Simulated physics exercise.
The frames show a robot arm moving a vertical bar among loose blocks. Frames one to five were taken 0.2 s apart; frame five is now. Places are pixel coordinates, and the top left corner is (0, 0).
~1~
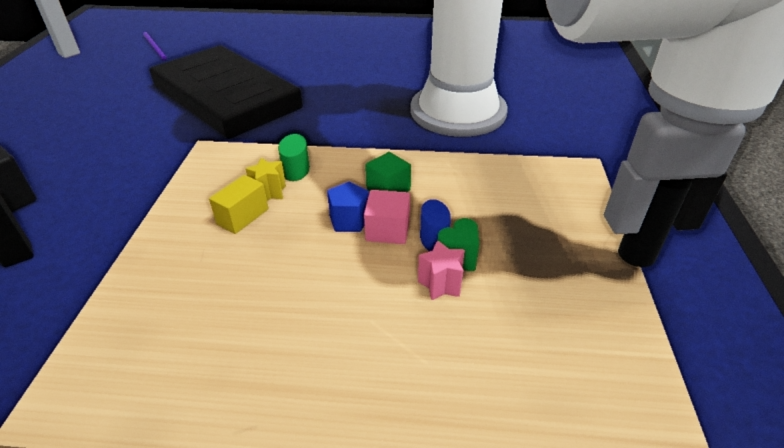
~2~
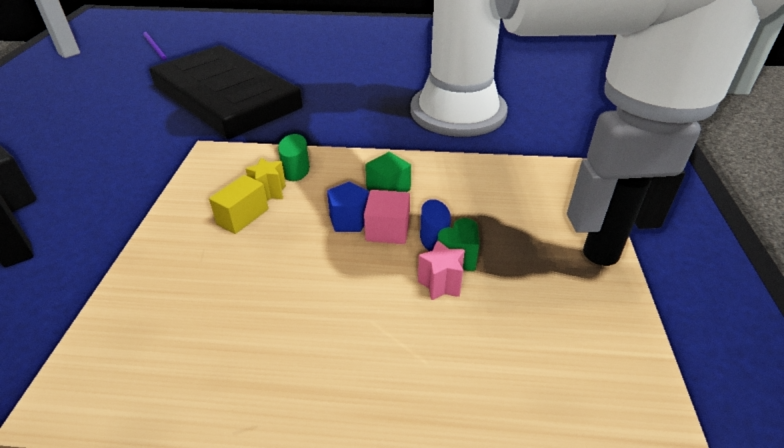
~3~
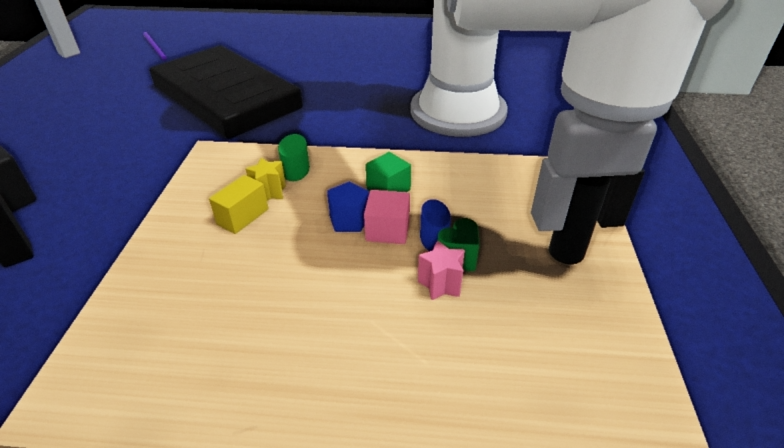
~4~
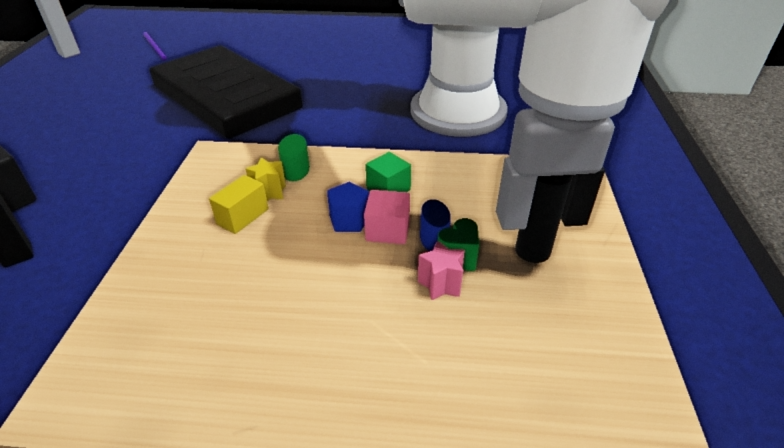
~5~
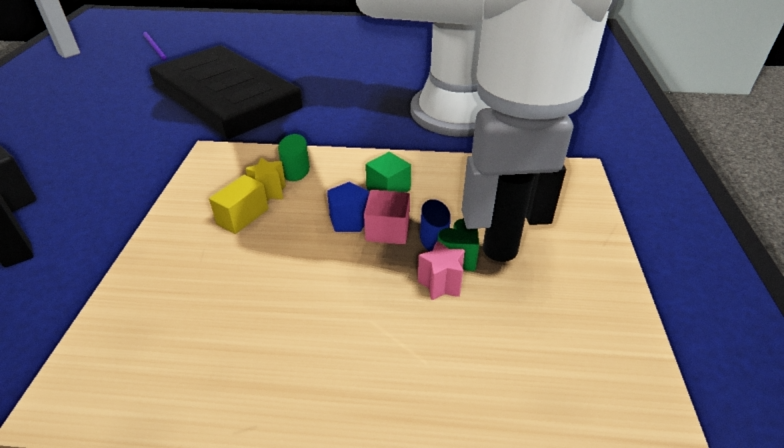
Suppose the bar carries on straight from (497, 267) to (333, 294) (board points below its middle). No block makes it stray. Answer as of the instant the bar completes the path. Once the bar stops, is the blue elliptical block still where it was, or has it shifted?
Shifted out of place.
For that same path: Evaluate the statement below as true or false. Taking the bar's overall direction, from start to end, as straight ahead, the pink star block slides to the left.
The claim holds.
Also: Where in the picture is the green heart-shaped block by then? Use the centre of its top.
When the path ends, it will be at (399, 230).
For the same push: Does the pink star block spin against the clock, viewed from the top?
Yes, I think so.
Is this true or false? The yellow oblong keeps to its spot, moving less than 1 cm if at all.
Verdict: True.
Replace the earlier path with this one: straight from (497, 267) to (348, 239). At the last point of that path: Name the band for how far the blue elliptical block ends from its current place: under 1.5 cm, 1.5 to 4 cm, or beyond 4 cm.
It ends 1.5 to 4 cm away.
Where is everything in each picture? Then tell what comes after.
In the first frame, bar's lower end (636, 255); yellow oblong (236, 190); pink square (388, 203); blue elliptical block (436, 212); pink star block (444, 257); green heart-shaped block (461, 232).
In the second frame, bar (601, 254); blocks still.
In the third frame, bar (566, 252); blocks still.
In the fourth frame, bar (533, 251); blocks still.
In the fifth frame, bar (500, 250); yellow oblong (236, 190); pink square (388, 203); blue elliptical block (436, 212); pink star block (444, 257); green heart-shaped block (461, 232).
On the path given first. One third of the way, bar (444, 258); blue elliptical block (427, 208), turned 35° clockwise; pink star block (419, 268), turned 45° anticlockwise; green heart-shaped block (419, 231), turned 50° clockwise.
Two thirds of the way, bar (388, 268); blue elliptical block (427, 208), turned 35° clockwise; pink star block (384, 284), turned 95° anticlockwise; green heart-shaped block (399, 230), turned 75° clockwise.
At the end, bar (331, 277); yellow oblong still; pink square still; blue elliptical block (427, 208), turned 35° clockwise; pink star block (376, 286), turned 125° anticlockwise; green heart-shaped block (399, 230), turned 75° clockwise.
